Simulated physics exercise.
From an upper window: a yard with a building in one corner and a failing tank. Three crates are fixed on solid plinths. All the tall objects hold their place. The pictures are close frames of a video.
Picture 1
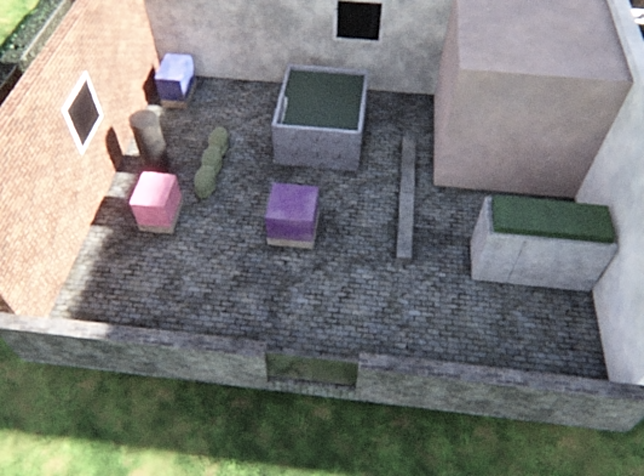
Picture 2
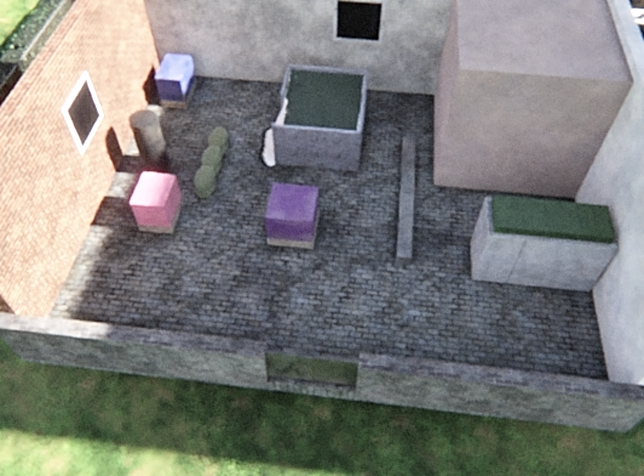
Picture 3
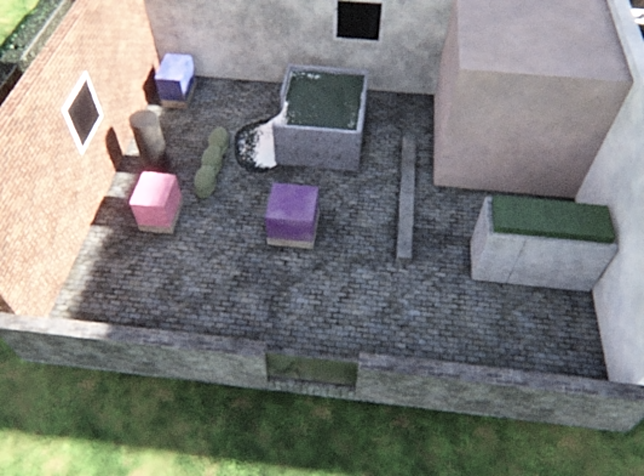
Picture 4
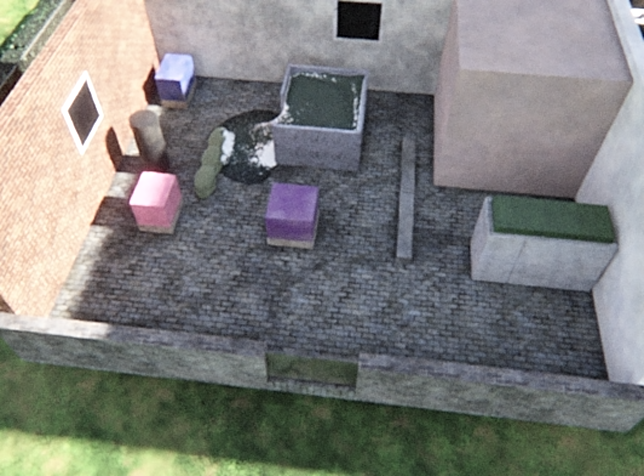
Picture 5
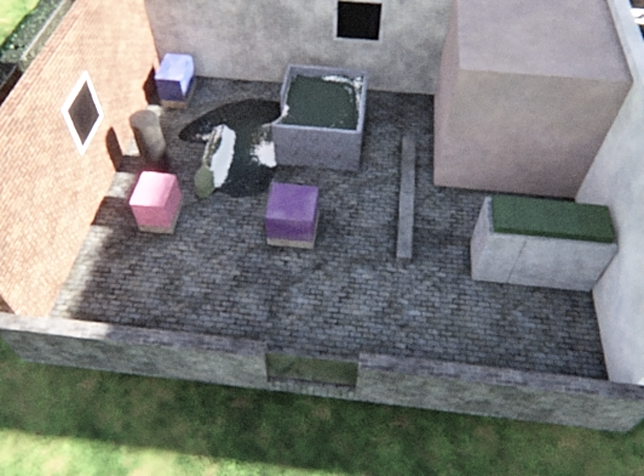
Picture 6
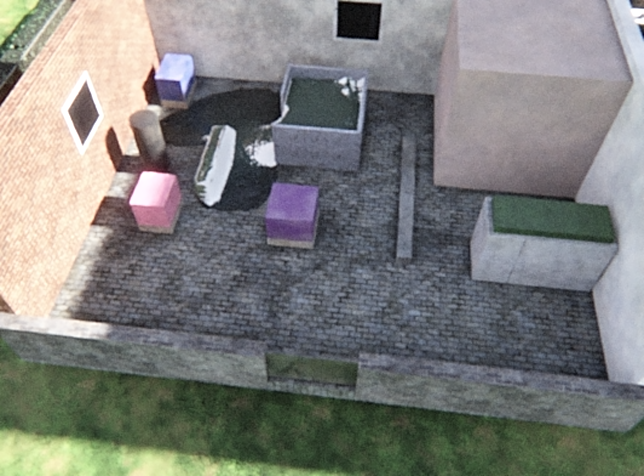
At first, the water tank near the back wall of the paved yard stands whole and still among coloured blocks. Then white water bursts from its left side and spreads leftward as a dark pool across the paving, foaming around the rounded green bushes and reaching toward the grey cylinder, while the blocks stay put.
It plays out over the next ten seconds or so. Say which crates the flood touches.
In the end: The blue crate gets wet; the purple crate stays dry; the pink crate stays dry.
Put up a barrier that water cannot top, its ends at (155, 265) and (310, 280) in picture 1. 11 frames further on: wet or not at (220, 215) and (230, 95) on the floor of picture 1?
In turn: Flooded, flooded.
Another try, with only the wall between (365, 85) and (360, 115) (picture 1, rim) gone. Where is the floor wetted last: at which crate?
The crate marked pink.
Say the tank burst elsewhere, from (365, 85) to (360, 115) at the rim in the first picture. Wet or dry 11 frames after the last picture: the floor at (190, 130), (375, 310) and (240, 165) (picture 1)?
One after the other: Dry, covered, free of water.
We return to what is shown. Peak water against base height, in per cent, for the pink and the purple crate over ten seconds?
About 60 and 70 per cent.
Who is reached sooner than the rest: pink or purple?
The pink one.
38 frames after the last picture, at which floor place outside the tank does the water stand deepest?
Close to (38, 339).
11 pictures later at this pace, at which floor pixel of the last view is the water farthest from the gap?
I would point to (94, 345).
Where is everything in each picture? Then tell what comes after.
The first picture shows the water tank at (322, 100) is whole and still.
In the second picture, the front is at (273, 165), out from the gap at (281, 132).
In the third picture, the front is at (242, 133), out from the gap at (281, 135).
In the fourth picture, water pours out at (282, 136) and has run to (215, 132).
In the fifth picture, the front is at (186, 132), out from the gap at (282, 136).
In the sixth picture, the front is at a hidden place, out from the gap at (282, 136).
A moment on, water covers 25 % of the floor; the blue crate water round its plinth, the purple crate water round its plinth, the pink crate water round its plinth.
Next, water covers 40 % of the floor; the blue crate water round its plinth, the purple crate water round its plinth, the pink crate water round its plinth.
Then, water covers 55 % of the floor; the blue crate water round its plinth, the purple crate water round its plinth, the pink crate water round its plinth.
Later, water covers 75 % of the floor; the blue crate water round its plinth, the purple crate water round its plinth, the pink crate water round its plinth.
In the end, water covers 90 % of the floor; the blue crate was topped, the purple crate stayed above the water, the pink crate stayed above the water.
